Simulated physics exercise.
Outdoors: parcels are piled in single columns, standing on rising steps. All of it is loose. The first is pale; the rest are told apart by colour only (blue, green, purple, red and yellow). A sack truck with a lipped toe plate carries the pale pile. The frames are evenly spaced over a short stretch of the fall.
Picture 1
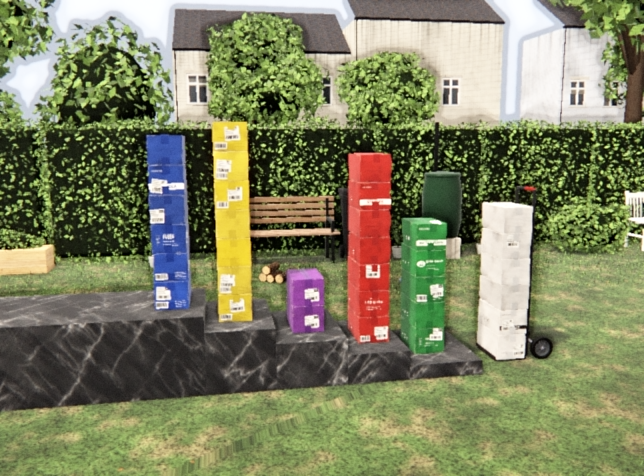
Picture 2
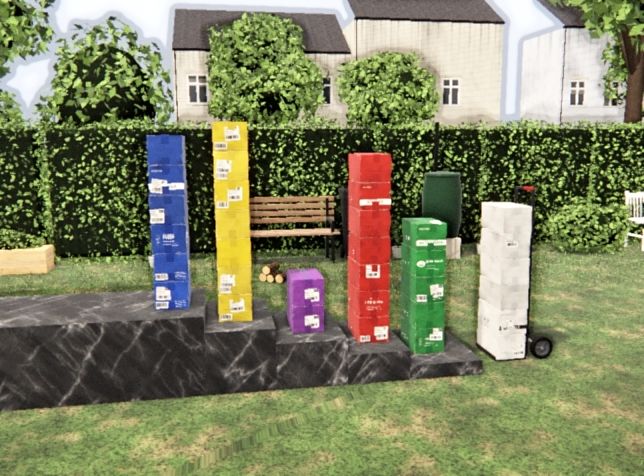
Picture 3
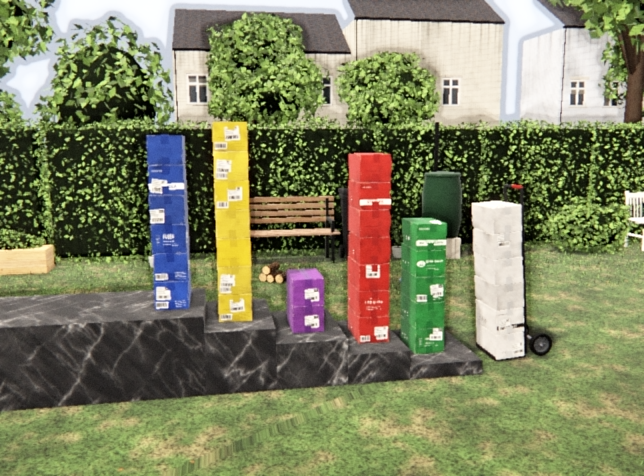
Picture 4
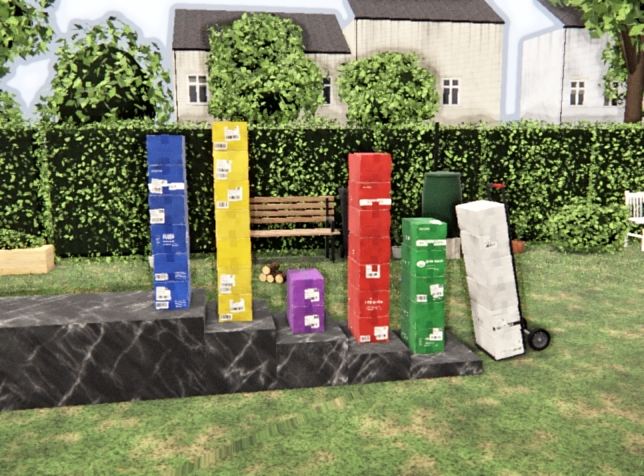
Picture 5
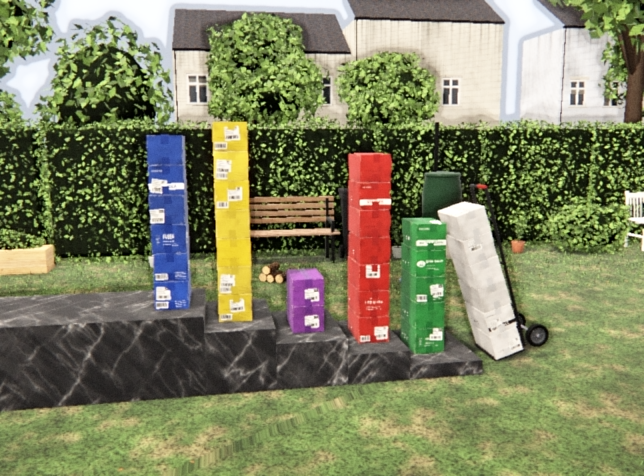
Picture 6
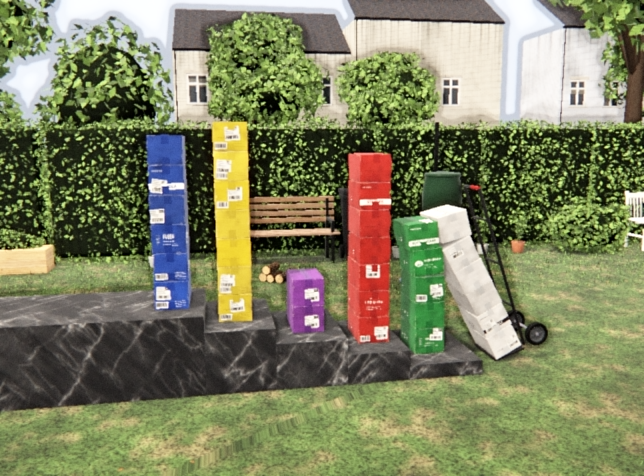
A tall stack of white boxes on a hand truck leaned farther and farther left toward the coloured stacks on the dark stone steps, and then the top of the green stack tilted slightly.
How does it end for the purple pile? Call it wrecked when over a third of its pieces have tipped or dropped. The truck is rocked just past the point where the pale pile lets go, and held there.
The purple pile keeps nearly all its pieces up.
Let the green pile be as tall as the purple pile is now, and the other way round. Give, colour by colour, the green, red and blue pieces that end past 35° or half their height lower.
The counts are green 0, red 7, blue 6.
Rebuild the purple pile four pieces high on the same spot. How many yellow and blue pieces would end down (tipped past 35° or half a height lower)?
The counts are yellow 5, blue 5.
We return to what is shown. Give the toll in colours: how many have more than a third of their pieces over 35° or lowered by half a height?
4 of them.
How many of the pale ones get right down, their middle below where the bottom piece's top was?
1 pale pieces.
Just after the last frame, 6 of the pale pile down; none of the 2 purple parcels down (0 of 27 in all colours); top purple parcel unmoved; top green parcel tilted clearly.
A moment on, 6 of the pale pile down; none of the 2 purple parcels down (7 of 27 in all colours); top purple parcel moved a little; top green parcel tilted well over, half its height lower.
Further on, 6 of the pale pile down; none of the 2 purple parcels down (21 of 27 in all colours); top purple parcel moved a little; top yellow parcel on its side.
When it is over, 6 of the pale pile down; none of the 2 purple parcels down (21 of 27 in all colours); top purple parcel moved a little; top blue parcel upside down. In pixels of the last frame, middles, top purple parcel near (298, 287).
